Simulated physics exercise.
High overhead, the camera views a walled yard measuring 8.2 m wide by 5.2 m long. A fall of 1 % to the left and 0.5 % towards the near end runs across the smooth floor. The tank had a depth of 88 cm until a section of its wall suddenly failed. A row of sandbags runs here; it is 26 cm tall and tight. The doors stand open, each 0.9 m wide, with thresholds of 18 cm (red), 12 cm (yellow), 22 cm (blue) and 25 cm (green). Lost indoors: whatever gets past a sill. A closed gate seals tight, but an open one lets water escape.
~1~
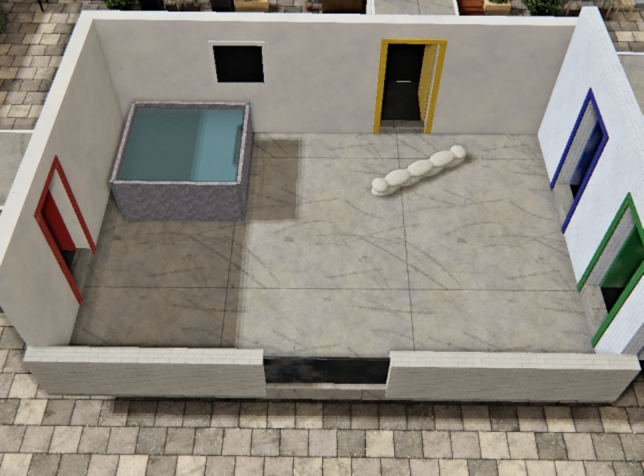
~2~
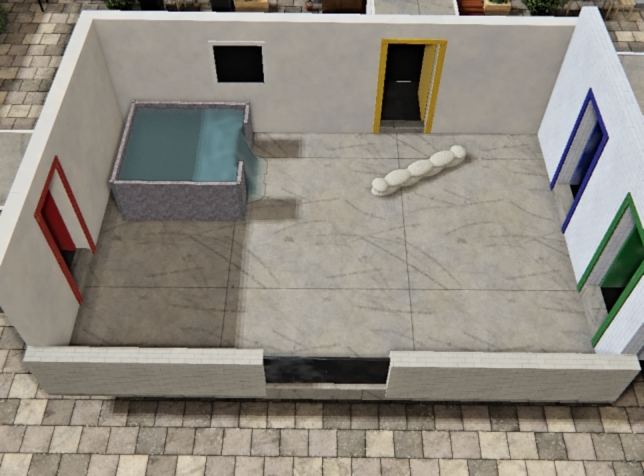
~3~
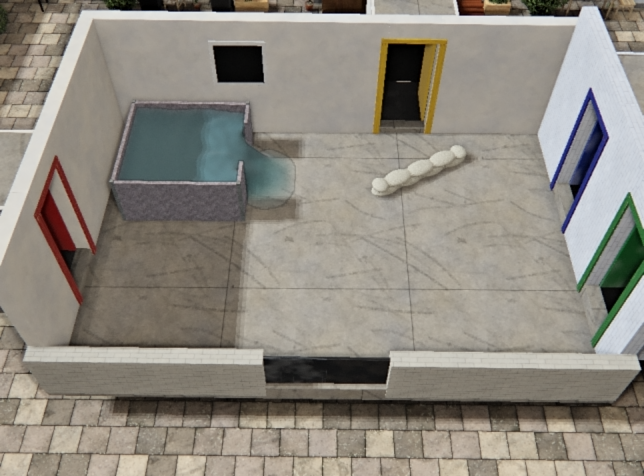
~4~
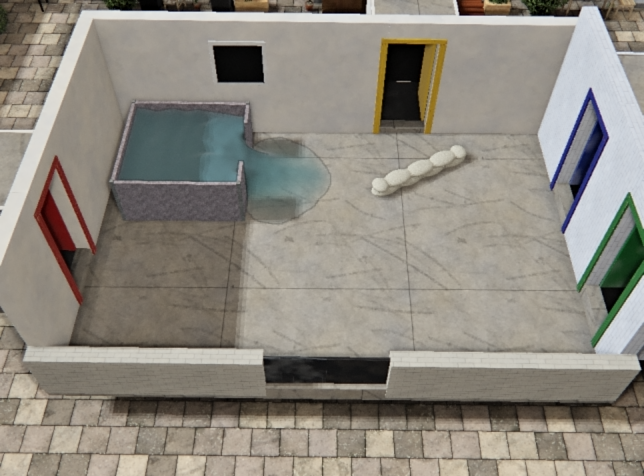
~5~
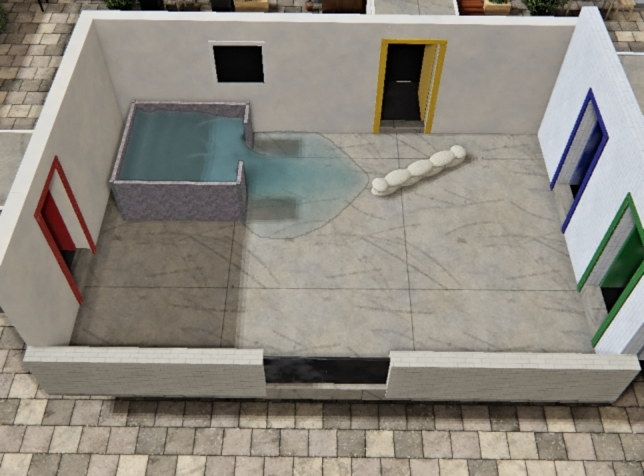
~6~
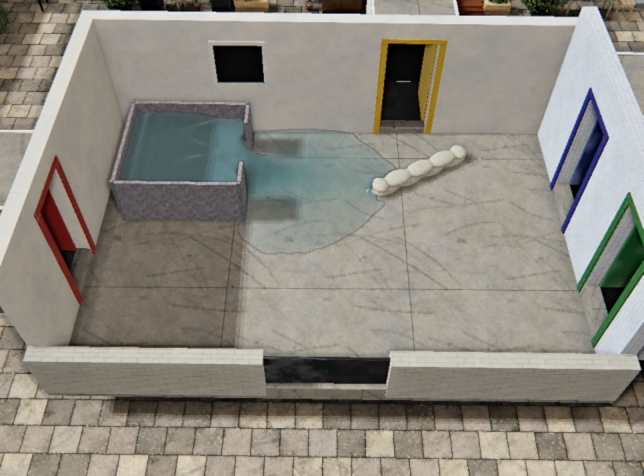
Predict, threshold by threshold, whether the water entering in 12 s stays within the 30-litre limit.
Prediction: Red door within the limit; yellow door beyond the limit; blue door within the limit; green door within the limit.
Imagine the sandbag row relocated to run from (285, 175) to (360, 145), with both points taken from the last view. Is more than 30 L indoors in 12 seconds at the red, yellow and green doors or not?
Checking the limit, red is fine, yellow is fine, green is fine.
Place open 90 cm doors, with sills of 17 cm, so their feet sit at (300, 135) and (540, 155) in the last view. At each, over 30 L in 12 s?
The first doorway stays inside and the second goes beyond.
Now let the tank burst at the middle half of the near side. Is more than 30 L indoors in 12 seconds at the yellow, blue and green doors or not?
So yellow ends up short of it, blue short of it, green short of it.
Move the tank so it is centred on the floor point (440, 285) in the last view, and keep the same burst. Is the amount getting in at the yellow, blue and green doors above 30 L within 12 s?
With respect to that limit, yellow ends up inside it, blue ends up inside it, green ends up outside it.
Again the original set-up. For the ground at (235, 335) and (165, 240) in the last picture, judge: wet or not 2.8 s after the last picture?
Untouched, untouched.
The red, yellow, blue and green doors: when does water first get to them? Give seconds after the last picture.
Red: 6.5 s; yellow: 0.3 s; blue: 1.6 s; green: 1.4 s.
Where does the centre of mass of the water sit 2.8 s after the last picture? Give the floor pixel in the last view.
Centre: Approx. (344, 200) px.
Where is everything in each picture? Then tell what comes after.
The tank at (184, 144) is whole and still, 88 cm deep, in the first picture.
Water pours out at (245, 168) and has run 0.5 m, to (258, 159); typically 9 cm deep outside, 88 cm at the tank's back, in the second picture.
The front is at (286, 159), 0.9 m from the gap at (245, 168); 0.9 m2 of floor is under water; 88 cm left at the back of the tank, in the third picture.
Water pours out at (245, 169) and has run 1.5 m, to (326, 185); typically 9 cm deep outside, 87 cm at the tank's back, in the fourth picture.
The front is at (365, 178), 2.2 m from the gap at (245, 169); 4.3 m2 of floor is under water; 78 cm left at the back of the tank, in the fifth picture.
Water pours out at (245, 168) and has run 2.8 m, to (396, 173); typically 6 cm deep outside, 73 cm at the tank's back, in the sixth picture.
Then, 0.7 s after the last picture water covers 30 % of the floor and is deepest (41 cm) near (259, 179); red door not reached, yellow door 15 cm at the sill, 0 L in, blue door not reached, green door not reached.
Then, 1.5 s after the last picture water covers 55 % of the floor and is deepest (44 cm) near (536, 134); red door not reached, yellow door 15 cm at the sill, 2 L in, blue door not reached, green door 7 cm at the sill, 0 L in.
Then, 2.8 s after the last picture water covers 60 % of the floor and is deepest (32 cm) near (554, 334); red door not reached, yellow door 19 cm at the sill, 21 L in, blue door 13 cm at the sill, 0 L in, green door 20 cm at the sill, 0 L in.
Then, 6.3 s after the last picture water covers 90 % of the floor and is deepest (14 cm) near (492, 375); red door not reached, yellow door 12 cm at the sill, 102 L in, blue door 6 cm at the sill, 0 L in, green door 14 cm at the sill, 0 L in.
Then, 11.3 s after the last picture water covers 95 % of the floor and is deepest (18 cm) near (63, 371); red door 13 cm at the sill, 0 L in, yellow door 6 cm at the sill, 103 L in, blue door 5 cm at the sill, 0 L in, green door 7 cm at the sill, 0 L in.
